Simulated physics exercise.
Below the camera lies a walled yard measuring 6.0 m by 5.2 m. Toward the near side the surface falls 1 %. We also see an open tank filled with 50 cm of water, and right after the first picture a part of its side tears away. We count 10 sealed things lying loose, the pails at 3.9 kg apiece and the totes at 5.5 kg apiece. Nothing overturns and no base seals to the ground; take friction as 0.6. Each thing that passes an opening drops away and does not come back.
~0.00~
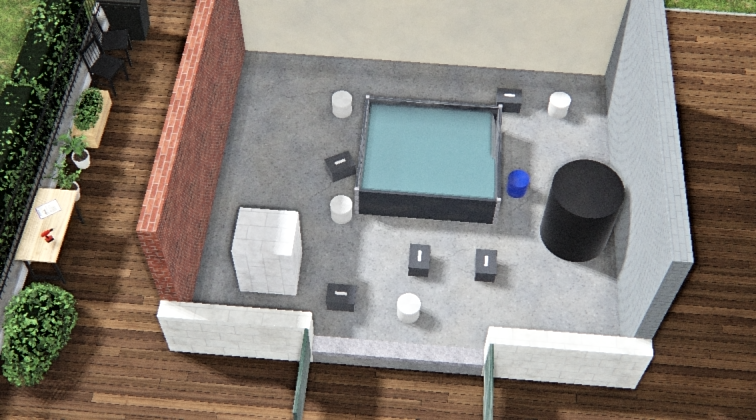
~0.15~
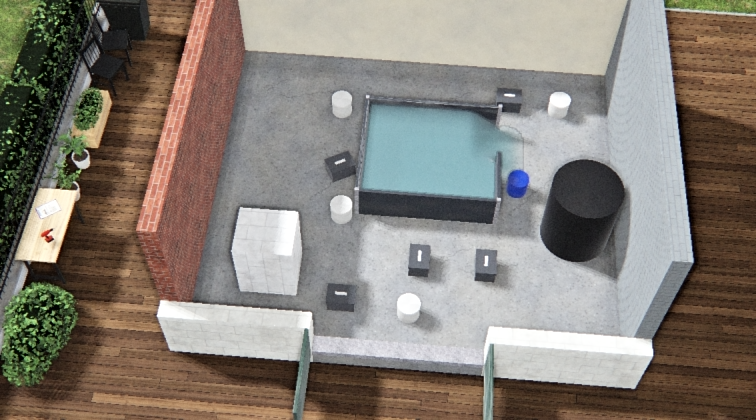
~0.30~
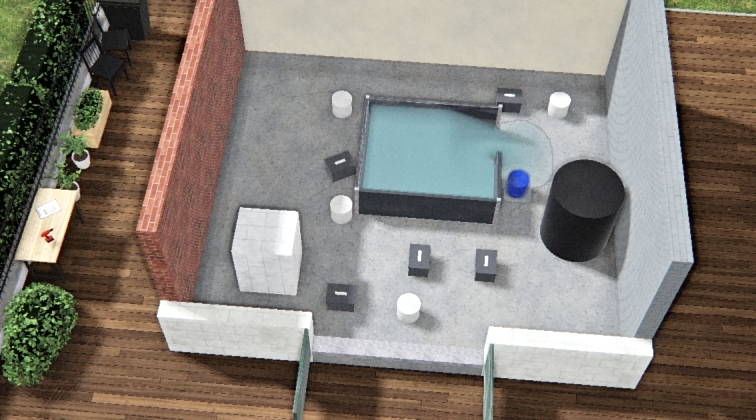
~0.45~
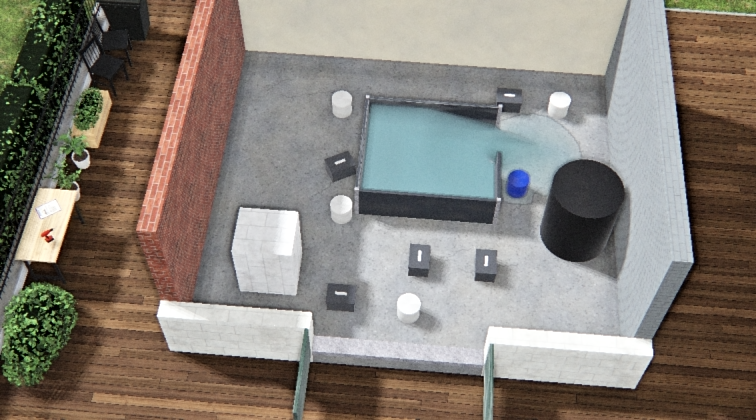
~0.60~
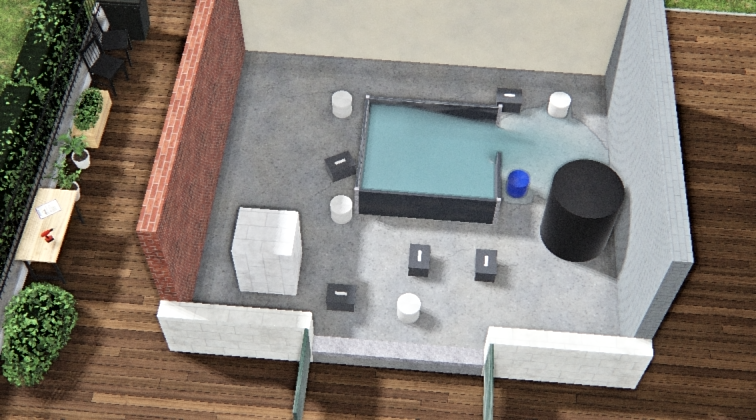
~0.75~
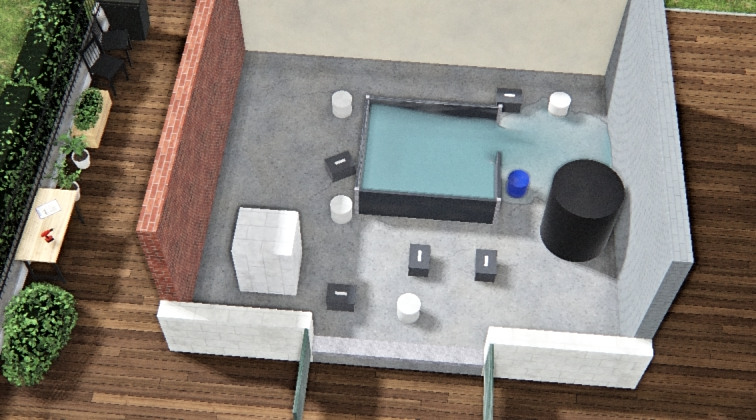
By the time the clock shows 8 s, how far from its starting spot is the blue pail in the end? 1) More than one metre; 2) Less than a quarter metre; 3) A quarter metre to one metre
The answer is 1.
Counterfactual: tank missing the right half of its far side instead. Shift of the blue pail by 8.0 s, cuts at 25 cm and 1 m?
The blue pail is swept a long way.
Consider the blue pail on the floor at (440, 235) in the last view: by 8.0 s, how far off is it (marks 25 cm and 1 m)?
Well, it rests almost unmoved.
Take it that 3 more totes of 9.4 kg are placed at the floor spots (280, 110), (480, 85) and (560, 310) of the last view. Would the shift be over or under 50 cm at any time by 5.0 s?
Within it, beyond it, within it.
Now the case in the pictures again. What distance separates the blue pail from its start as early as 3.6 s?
About 20 cm.
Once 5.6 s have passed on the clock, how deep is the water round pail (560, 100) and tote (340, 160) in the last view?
Depth approx. 4 cm / 0 cm.
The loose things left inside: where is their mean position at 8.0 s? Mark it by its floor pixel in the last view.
Centre of the remaining things: Roughly (368, 216).
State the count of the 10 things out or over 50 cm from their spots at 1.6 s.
Count: 1.
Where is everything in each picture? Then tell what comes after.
In the first frame, the blue pail at (519, 179) rests on the ground; water covers 3.3 m2; 0 of 10 have shifted.
In the second frame, the blue pail at (519, 179) rests on the ground; water covers 3.7 m2; 0 of 10 have shifted.
In the third frame, the blue pail at (519, 179) rests on the ground; 4.3 m2 under water; 0 of 10 have shifted.
In the fourth frame, the blue pail at (519, 179) rests on the ground; 5.0 m2 under water; 0 of 10 have shifted.
In the fifth frame, the blue pail at (519, 179), on the bottom; water covers 5.8 m2; 0 of 10 have shifted.
In the sixth frame, the blue pail at (519, 179), on the bottom; 6.3 m2 under water; 0 of 10 have shifted.
After 1.6 s the blue pail is near (519, 179), 0.0 m from its start, aground; 0 of 10 are out; 1 afloat.
After 3.6 s the blue pail is near (518, 163), 0.2 m from its start, afloat; 0 of 10 are out; 2 afloat.
After 5.6 s the blue pail is near (517, 182), 0.1 m from its start, afloat; 0 of 10 are out; 2 afloat.
After 8.0 s the blue pail is near (545, 267), 1.5 m from its start, aground; 0 of 10 are out; 1 afloat.
